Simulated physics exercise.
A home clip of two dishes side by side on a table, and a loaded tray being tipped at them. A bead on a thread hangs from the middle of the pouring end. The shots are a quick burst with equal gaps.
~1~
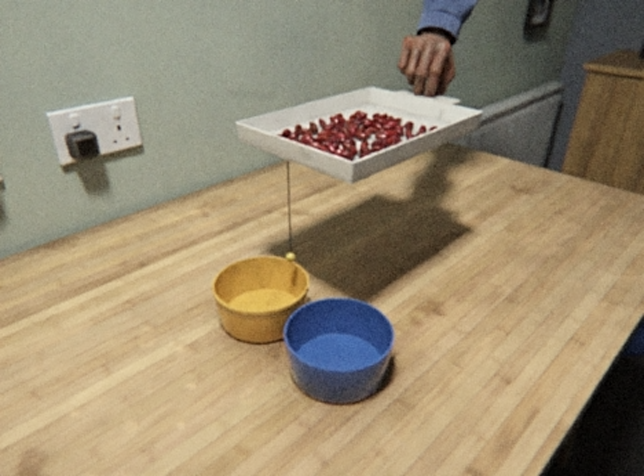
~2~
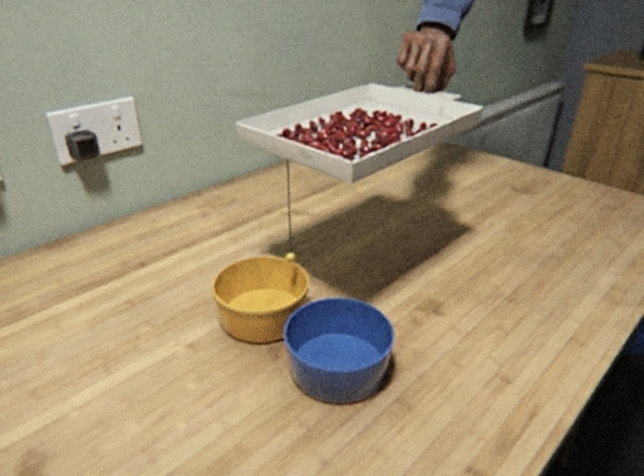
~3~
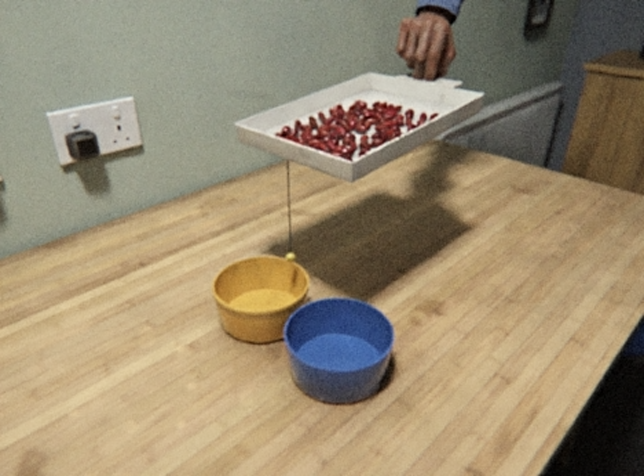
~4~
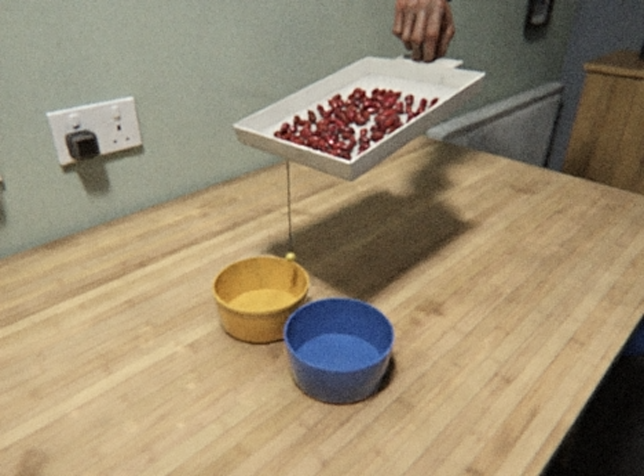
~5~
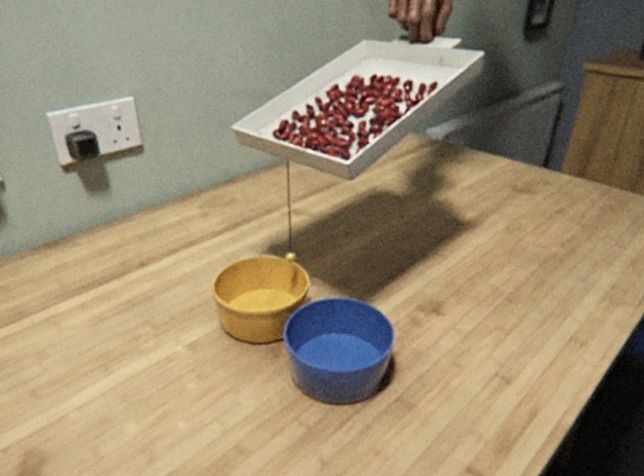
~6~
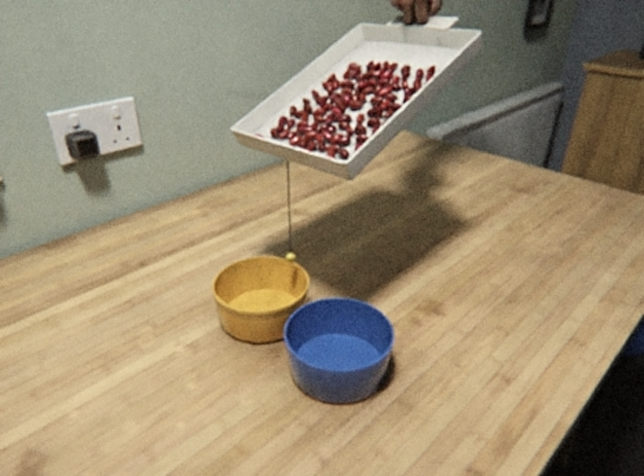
A white tray of red kidney beans, gripped by a hand at its far end, starts nearly level above a yellow dish and a blue dish, then tilts steadily as the hand raises that end, the beans staying in the tray.
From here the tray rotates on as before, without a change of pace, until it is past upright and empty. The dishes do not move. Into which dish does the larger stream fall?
The left one ends fuller.
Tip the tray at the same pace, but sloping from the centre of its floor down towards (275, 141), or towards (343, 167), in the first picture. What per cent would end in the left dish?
The first gives 20 %, the second 20 %.
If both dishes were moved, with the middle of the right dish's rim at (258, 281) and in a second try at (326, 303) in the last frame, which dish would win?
The first try: The right one. The second: Left.
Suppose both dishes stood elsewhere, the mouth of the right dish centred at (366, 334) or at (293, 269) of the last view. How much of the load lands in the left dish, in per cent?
Near 20 % and 0 %.
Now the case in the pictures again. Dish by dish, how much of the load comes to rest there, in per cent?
The left dish has 30 per cent, the right dish has 0.
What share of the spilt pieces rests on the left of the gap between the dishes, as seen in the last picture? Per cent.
It comes to 100 per cent or so.
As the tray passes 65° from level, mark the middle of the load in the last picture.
Near (300, 112).
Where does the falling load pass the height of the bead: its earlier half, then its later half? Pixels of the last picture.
The first part at (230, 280); the rest at (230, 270).
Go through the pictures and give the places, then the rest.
In the first frame, corners of the pouring end at (238, 122) and (353, 162), level; middle of the load at (361, 137), kidney beans; left dish at (224, 317); right dish at (300, 374); bead on its thread at (291, 257).
In the second frame, corners of the pouring end at (238, 123) and (352, 162), level; middle of the load at (361, 135).
In the third frame, corners of the pouring end at (237, 123) and (351, 161), tipped barely, level across its low end; middle of the load at (361, 129).
In the fourth frame, corners of the pouring end at (235, 125) and (349, 161), tipped a little, level across its low end; middle of the load at (360, 121).
In the fifth frame, corners of the pouring end at (234, 127) and (347, 161), tipped clearly, level across its low end; middle of the load at (350, 108).
In the sixth frame, corners of the pouring end at (233, 128) and (345, 162), tipped clearly, level across its low end; middle of the load at (347, 100); left dish at (224, 317); right dish at (300, 374).
Soon, tray tipped steeply; all on the tray.
A while on, tray tipped past a quarter turn; nearly all on the tray; a stray few in the left dish; a stray few in the air.
Towards the end, tray tipped past a quarter turn; a stray few in the right dish; about a third in the left dish; about two thirds outside both; a stray few in the air.
Finally, tray tipped past a quarter turn; a stray few in the right dish; about a third in the left dish; about two thirds outside both.
